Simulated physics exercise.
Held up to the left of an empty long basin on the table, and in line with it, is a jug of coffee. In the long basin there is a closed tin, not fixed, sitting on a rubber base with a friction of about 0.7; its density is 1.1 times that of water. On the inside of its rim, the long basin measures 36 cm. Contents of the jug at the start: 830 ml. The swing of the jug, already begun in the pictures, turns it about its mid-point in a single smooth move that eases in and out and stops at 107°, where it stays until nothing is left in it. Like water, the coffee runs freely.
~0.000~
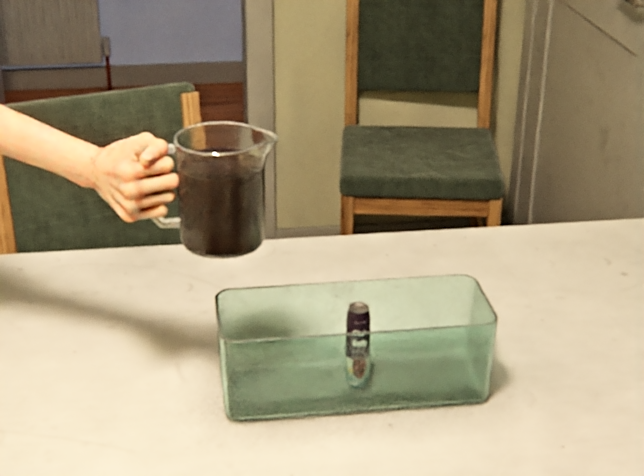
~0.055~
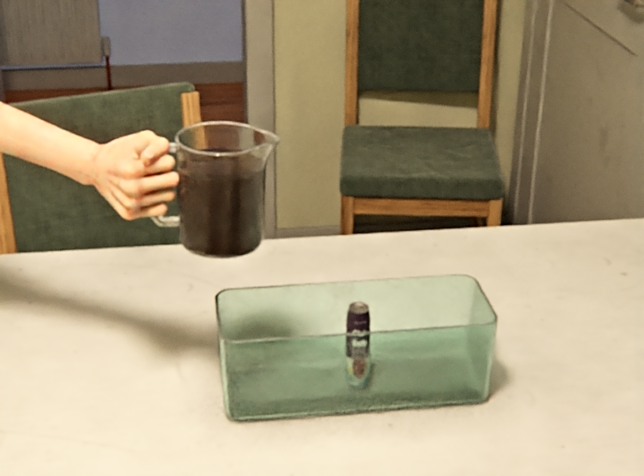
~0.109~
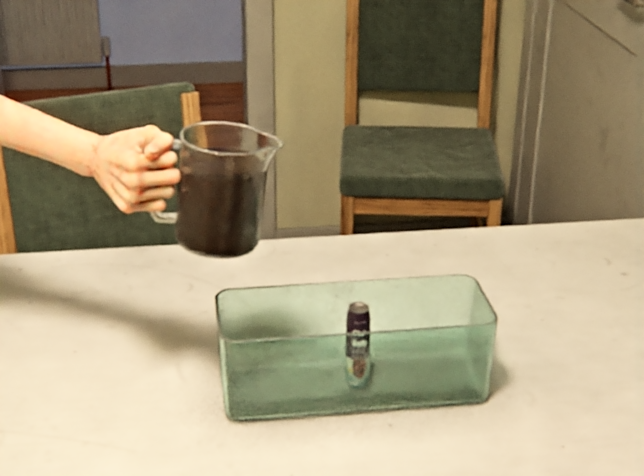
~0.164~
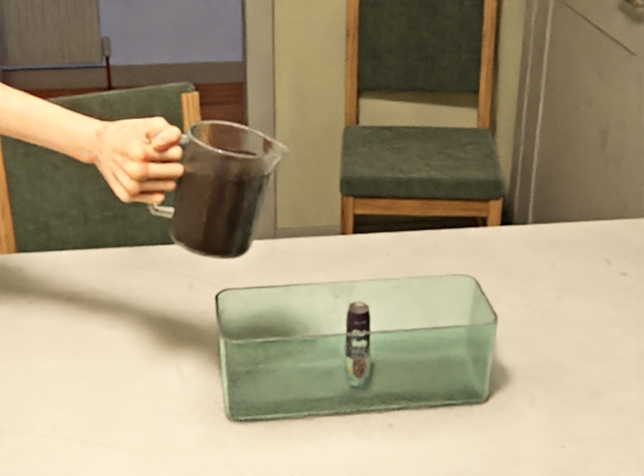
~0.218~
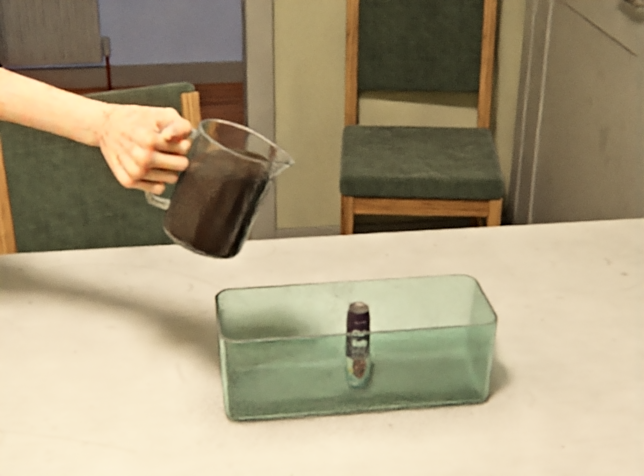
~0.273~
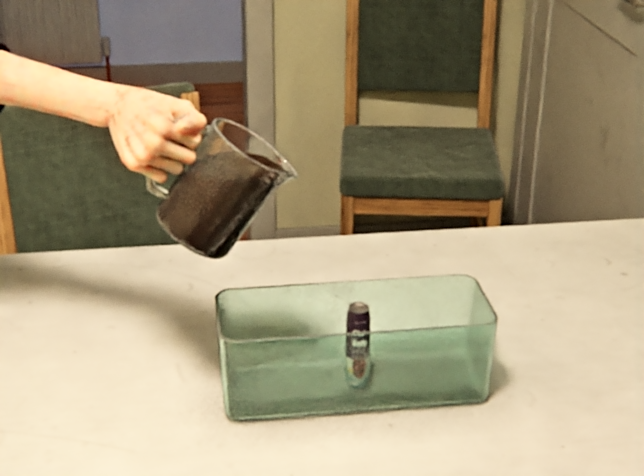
A pale tabletop in a room with green-cushioned wooden chairs and a doorway behind is seen from slightly above by a still camera. At left, a hand holds a clear glass jug of dark coffee above and to the left of a long, translucent green basin with a small dark tin standing inside. The hand tilts the jug smoothly rightward, slowly at first and then further, lowering its spout while the coffee shifts toward it.
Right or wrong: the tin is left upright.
Wrong.
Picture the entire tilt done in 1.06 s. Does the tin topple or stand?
The tin tumbles.
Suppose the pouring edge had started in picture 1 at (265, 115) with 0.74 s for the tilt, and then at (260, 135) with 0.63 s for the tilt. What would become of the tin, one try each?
Try 1: Tipped over; try 2: Still standing.
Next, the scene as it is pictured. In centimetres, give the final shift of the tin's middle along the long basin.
Around 10.5 cm.
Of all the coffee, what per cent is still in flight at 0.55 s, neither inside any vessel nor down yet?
Around 26 percent.
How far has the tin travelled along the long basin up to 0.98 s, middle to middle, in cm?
11 cm, roughly.
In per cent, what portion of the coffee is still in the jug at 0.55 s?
I reckon about 66 in a hundred is still held.
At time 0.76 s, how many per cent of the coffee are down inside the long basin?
The share is close to 58 percent.
By 0.55 s the tilt is 95° and 67 per cent is still to pour; the tin stands where it began.
By 0.76 s the tilt is 107° and 19 per cent is still to pour; the tin leans 6°.
By 0.98 s the tilt is 107° and 3 per cent is still to pour; the tin lies on its side.
By 1.21 s the tilt is 107° and 0 per cent is still to pour; the tin lies on its side.
At rest the tin lies on its side.
